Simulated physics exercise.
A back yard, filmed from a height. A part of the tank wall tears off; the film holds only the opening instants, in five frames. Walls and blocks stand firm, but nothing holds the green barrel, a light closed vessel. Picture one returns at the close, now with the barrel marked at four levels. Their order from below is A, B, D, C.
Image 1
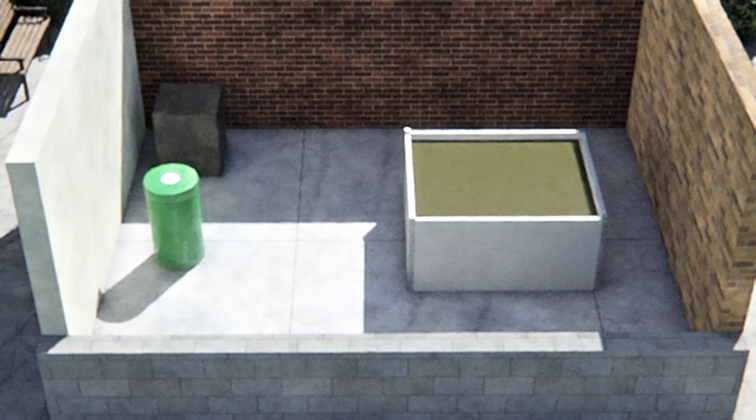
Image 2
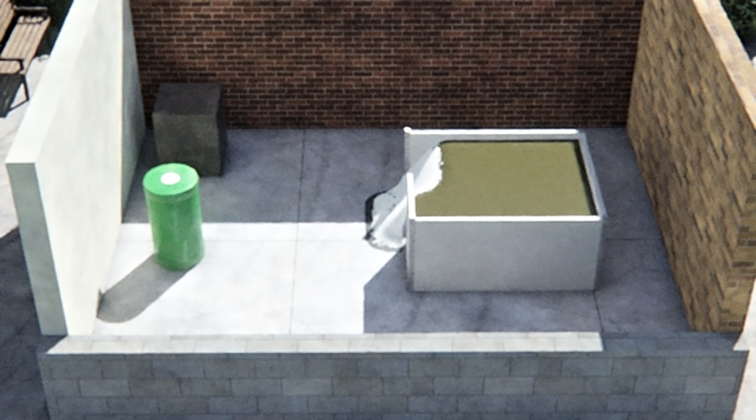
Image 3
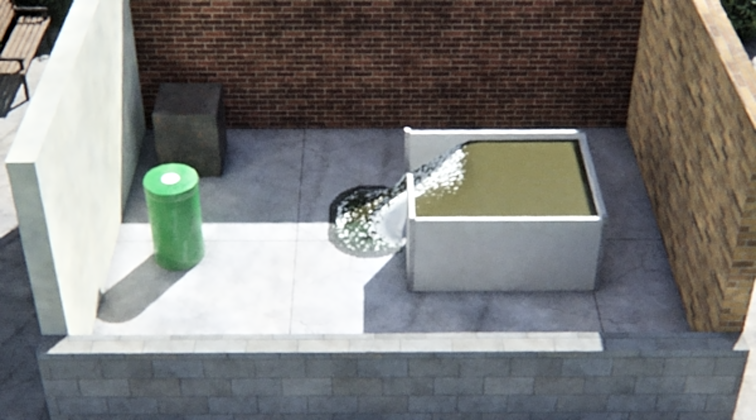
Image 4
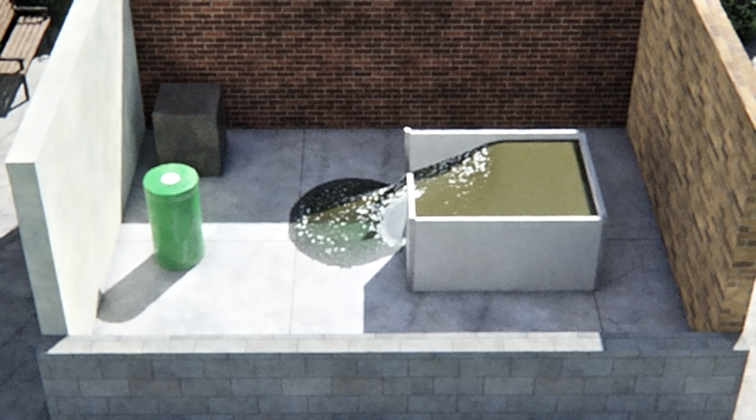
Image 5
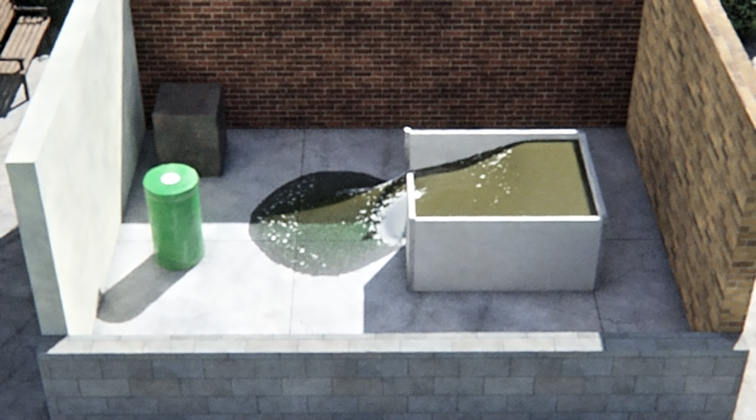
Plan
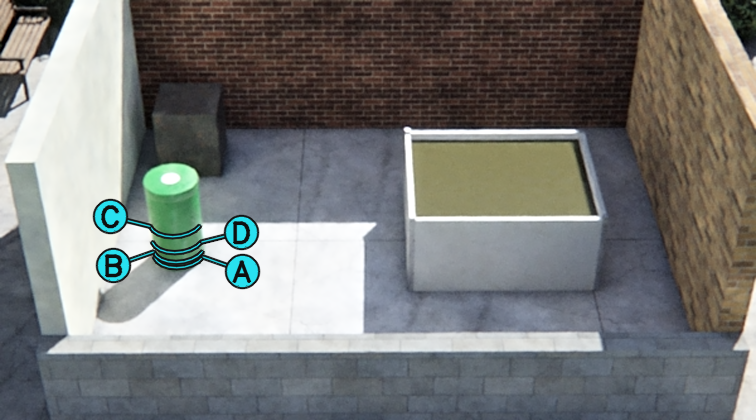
In a back yard, water pours from the tank's left side and spreads leftward.
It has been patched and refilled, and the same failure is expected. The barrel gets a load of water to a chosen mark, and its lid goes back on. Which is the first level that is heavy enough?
Take C.
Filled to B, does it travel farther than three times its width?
Yes.
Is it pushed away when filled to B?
Yes, that goes wrong.
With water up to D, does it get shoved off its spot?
Yes, it does.
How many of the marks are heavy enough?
One.
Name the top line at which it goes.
D.
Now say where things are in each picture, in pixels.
In the first picture, lid of the green barrel at (171, 179); tank full, its middle at (501, 180).
In the second picture, 2 % of the ground under water, its edge towards the barrel at (374, 232).
In the third picture, 4 % of the ground under water, its edge towards the barrel at (337, 228).
In the fourth picture, 7 % of the ground under water, its edge towards the barrel at (300, 236).
In the fifth picture, lid of the green barrel at (171, 179); 11 % of the ground under water, its edge towards the barrel at (258, 229).
In cyan, A at (176, 267); B at (175, 262); C at (172, 236); D at (174, 252); from the bottom up A, B, D, C.
Choosing A, it is pushed about 9 times its own width away.
Choosing B, it is pushed about 7 times its own width away.
Choosing C, it does not move.
Choosing D, it is pushed about twice its own width away.
